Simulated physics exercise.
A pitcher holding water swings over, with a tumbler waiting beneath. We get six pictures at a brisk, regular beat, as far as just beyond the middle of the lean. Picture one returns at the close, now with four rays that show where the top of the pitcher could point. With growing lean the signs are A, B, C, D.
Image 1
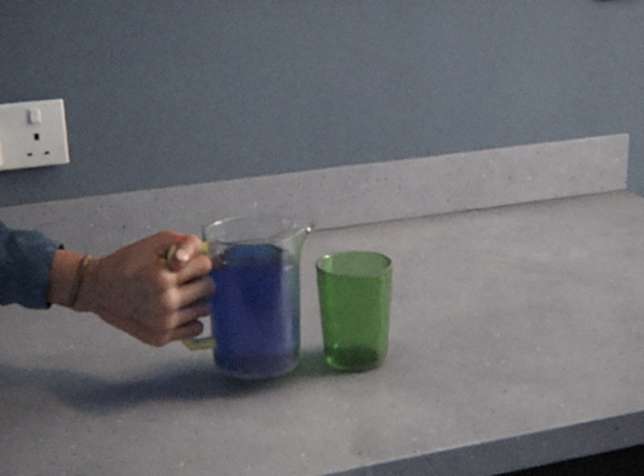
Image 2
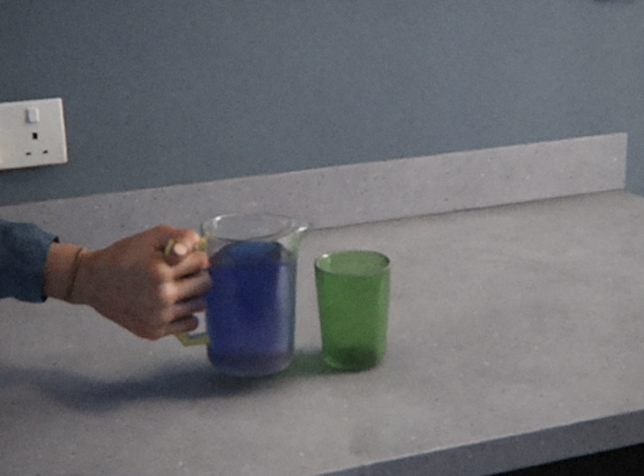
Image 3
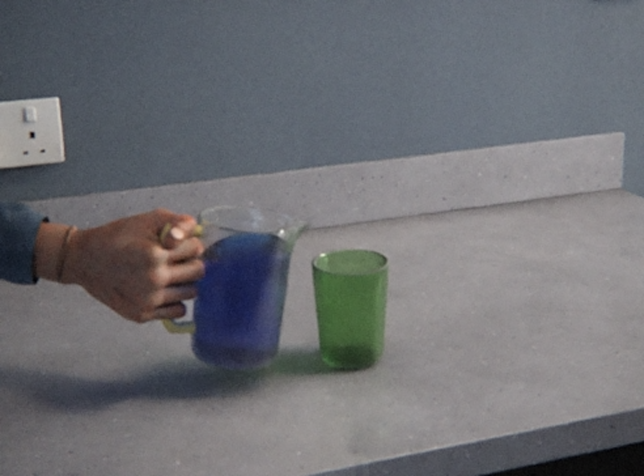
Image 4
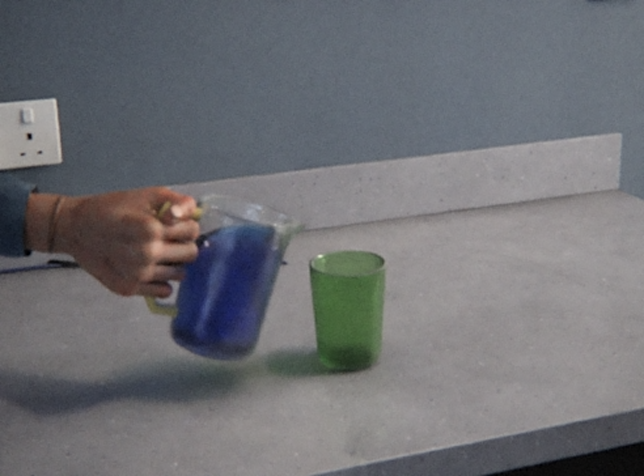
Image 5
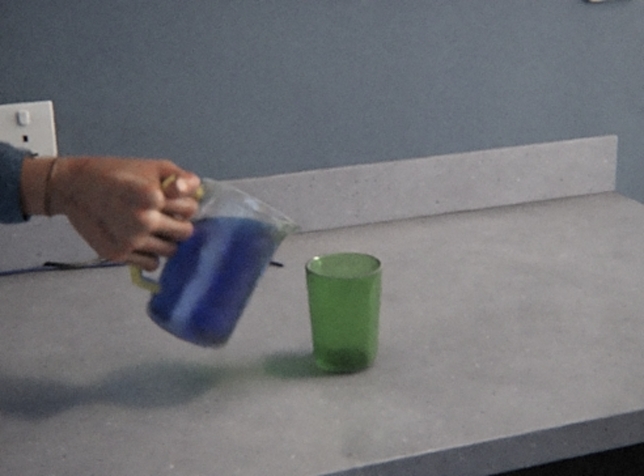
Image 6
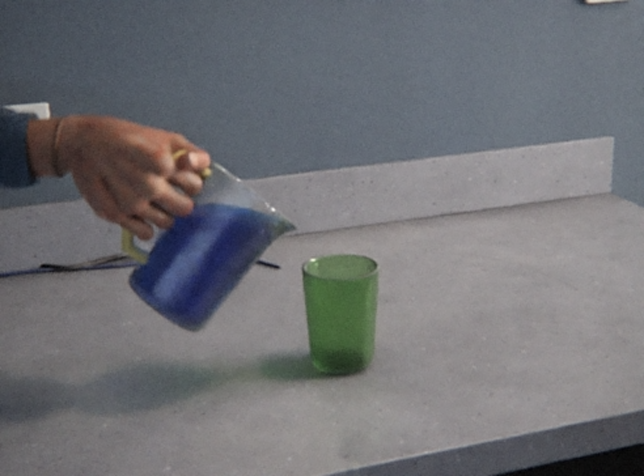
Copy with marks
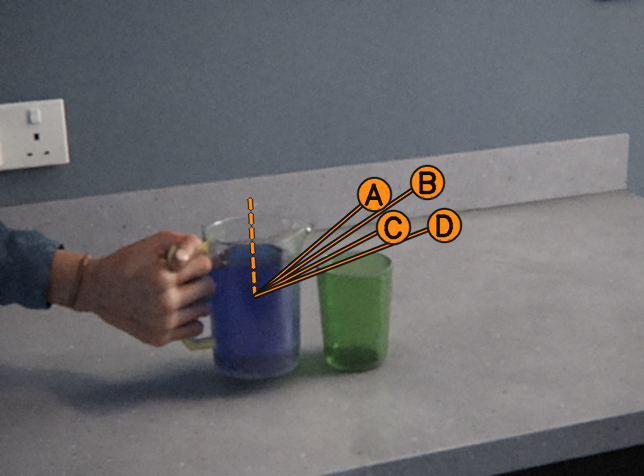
On a grey countertop, a hand lifting a glass pitcher of blue liquid and tilting it rightward beside a green tumbler.
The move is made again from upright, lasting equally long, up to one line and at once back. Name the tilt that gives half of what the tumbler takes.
Use mark B.
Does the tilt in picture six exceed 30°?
Yes.
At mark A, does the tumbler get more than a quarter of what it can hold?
Yes, it does.
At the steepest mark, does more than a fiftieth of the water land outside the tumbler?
Yes.
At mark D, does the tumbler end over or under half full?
Over half.
In orange, A at (361, 205); B at (412, 189); C at (376, 232); D at (427, 229).
With A, the tumbler ends with about 33 % of what it can hold.
With B, the tumbler ends with about 49 % of what it can hold.
With C, the tumbler ends with about 66 % of what it can hold.
With D, the tumbler ends with about 71 % of what it can hold; 13 % of the water is spilt.
